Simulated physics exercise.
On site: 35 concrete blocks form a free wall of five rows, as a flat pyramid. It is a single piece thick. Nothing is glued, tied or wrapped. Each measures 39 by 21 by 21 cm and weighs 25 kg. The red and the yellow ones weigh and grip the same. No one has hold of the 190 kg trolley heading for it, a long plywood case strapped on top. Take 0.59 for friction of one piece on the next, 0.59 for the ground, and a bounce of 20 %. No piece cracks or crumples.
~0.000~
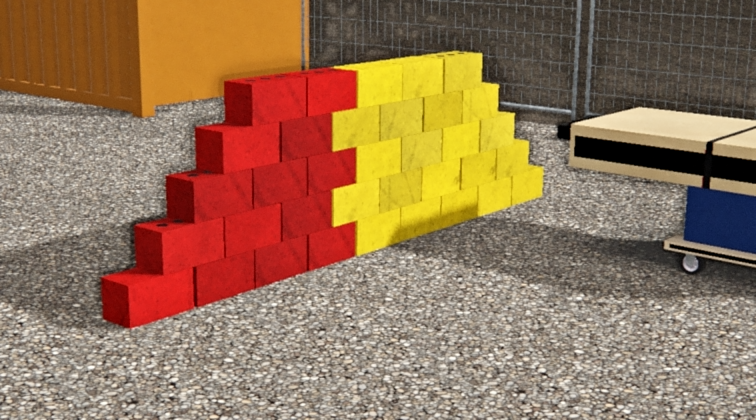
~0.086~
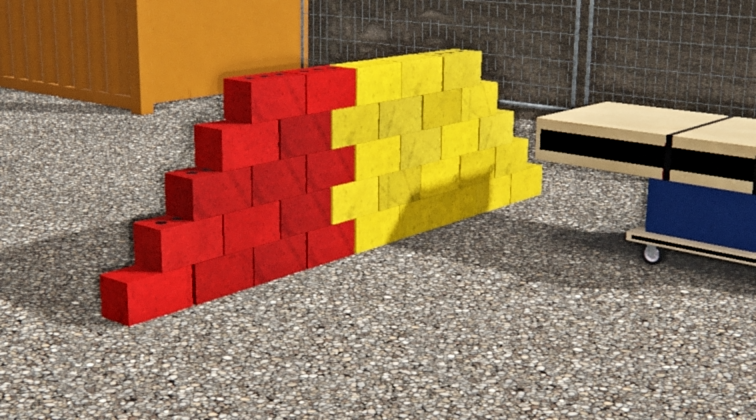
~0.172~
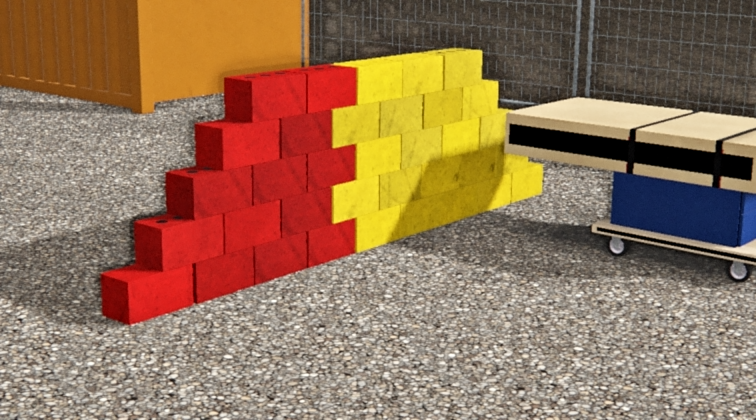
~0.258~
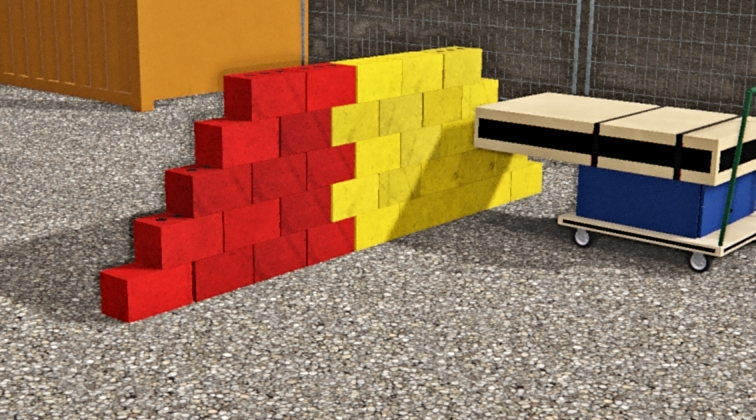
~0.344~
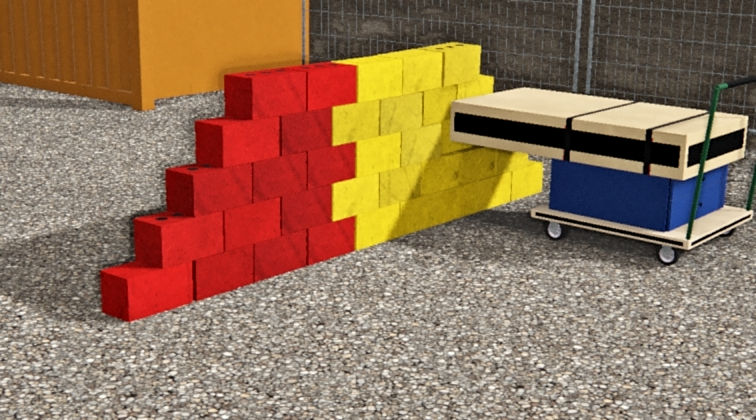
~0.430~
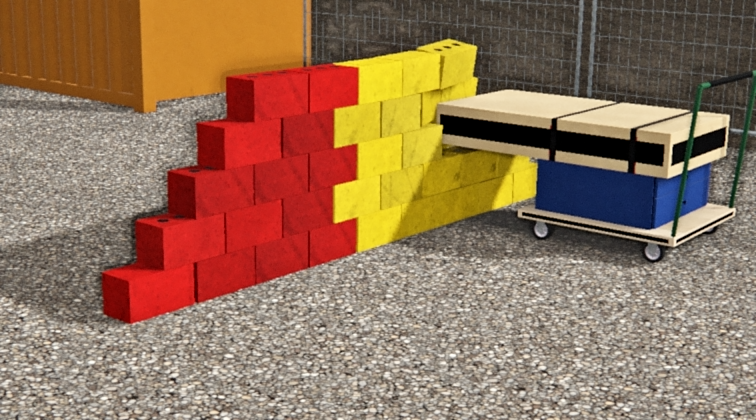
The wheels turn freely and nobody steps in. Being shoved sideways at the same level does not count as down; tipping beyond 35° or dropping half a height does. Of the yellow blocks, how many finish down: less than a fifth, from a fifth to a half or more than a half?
Ending down: Between a fifth and a half.
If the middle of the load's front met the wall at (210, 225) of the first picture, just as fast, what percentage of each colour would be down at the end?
Then red 60, yellow 0 per cent.
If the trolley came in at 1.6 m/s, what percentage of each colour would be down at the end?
In that case red 0, yellow 30 per cent.
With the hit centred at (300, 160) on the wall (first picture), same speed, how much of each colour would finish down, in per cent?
Then red 60, yellow 10 per cent.
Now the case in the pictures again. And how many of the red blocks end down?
By colour: Red 0.
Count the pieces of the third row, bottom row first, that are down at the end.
2 from that row.
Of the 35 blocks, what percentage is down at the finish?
About 15 per cent.
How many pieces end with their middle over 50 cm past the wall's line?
Some 4 pieces.
Around 0.58 s, load 35 cm past the wall's line, still rolling; 3 of the 21 yellow blocks down (3 of 35 in all colours); top yellow block tipped 23°.
Around 0.86 s, load 65 cm past the wall's line, still rolling; 5 of the 21 yellow blocks down (5 of 35 in all colours); top yellow block tipped 7°, 11 cm lower.
Around 2.00 s, load 67 cm past the wall's line, stopped; 6 of the 21 yellow blocks down (6 of 35 in all colours); top yellow block on its side.
Finally (3.3 s), load 67 cm past the wall's line, stopped; 6 of the 21 yellow blocks down (6 of 35 in all colours); top yellow block on its side; top red block unmoved. That is 29 per cent. Seen by the last camera, middles, top yellow block near (286, 179), top red block near (268, 95).
